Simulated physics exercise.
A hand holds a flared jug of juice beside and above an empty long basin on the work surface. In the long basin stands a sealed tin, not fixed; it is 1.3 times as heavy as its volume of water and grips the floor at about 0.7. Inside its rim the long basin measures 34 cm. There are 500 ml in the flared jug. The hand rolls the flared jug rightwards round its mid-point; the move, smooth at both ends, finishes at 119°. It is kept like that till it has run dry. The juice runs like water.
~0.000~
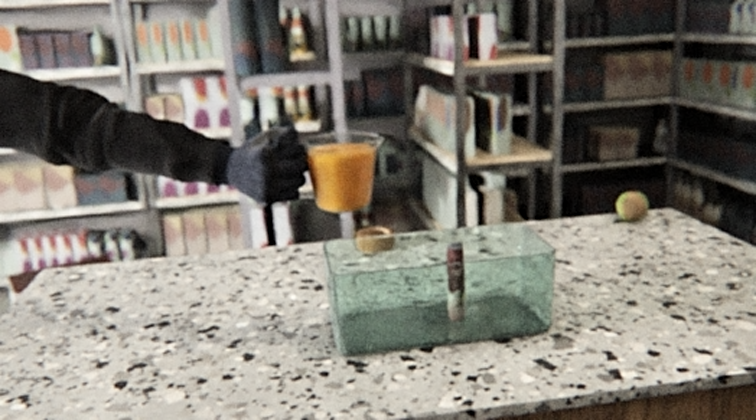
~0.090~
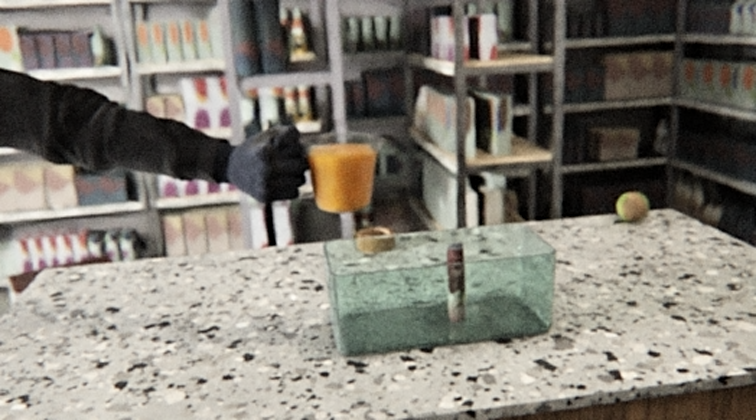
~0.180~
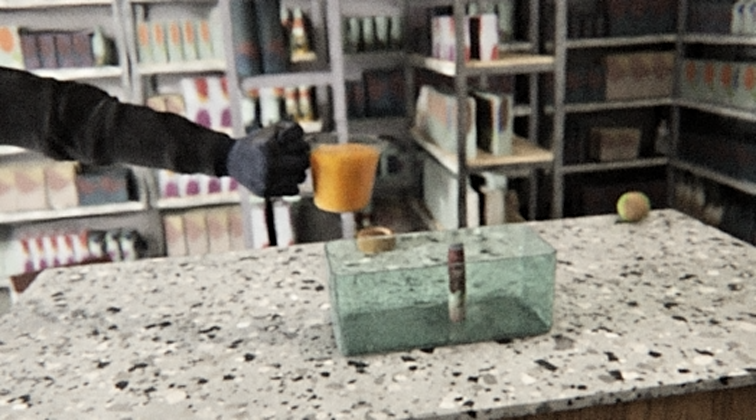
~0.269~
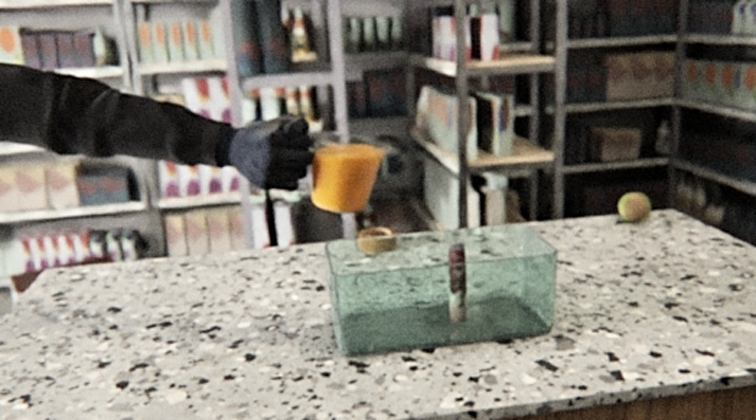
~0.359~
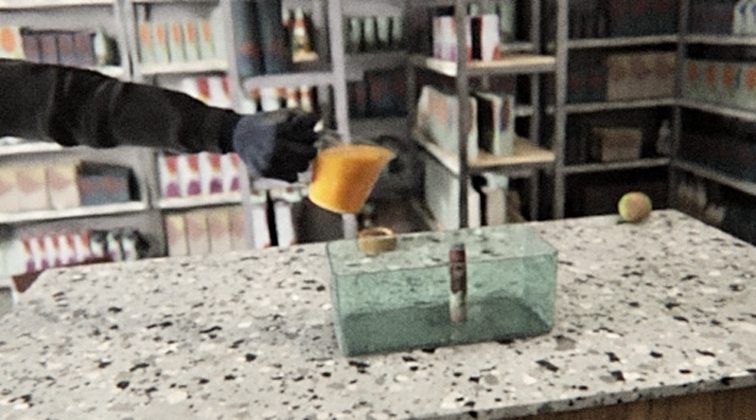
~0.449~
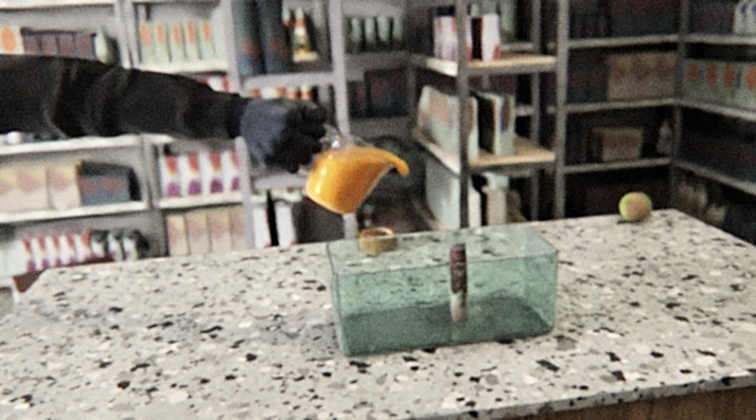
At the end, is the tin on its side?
The tin keeps standing.
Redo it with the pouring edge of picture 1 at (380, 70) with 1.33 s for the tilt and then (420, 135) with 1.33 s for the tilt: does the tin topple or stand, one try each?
First it topples; then it falls.
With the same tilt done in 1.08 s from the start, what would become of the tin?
The tin keeps standing.
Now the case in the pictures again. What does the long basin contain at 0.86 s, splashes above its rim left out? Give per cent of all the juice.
Near 40 in a hundred.
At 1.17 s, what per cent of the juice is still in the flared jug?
Some 1 per cent.
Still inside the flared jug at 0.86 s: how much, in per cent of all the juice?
Some 38 per cent.
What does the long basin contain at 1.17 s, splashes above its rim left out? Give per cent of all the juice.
Near 96 in a hundred.
By 0.86 s the tilt is 86° and 38 per cent is still to pour; the tin stands where it began.
By 1.17 s the tilt is 115° and 1 per cent is still to pour; the tin stands where it began.
By 1.49 s the tilt is 119° and 0 per cent is still to pour; the tin stands where it began.
By 1.83 s the tilt is 119° and 0 per cent is still to pour; the tin stands where it began.
At rest the tin stands where it began.
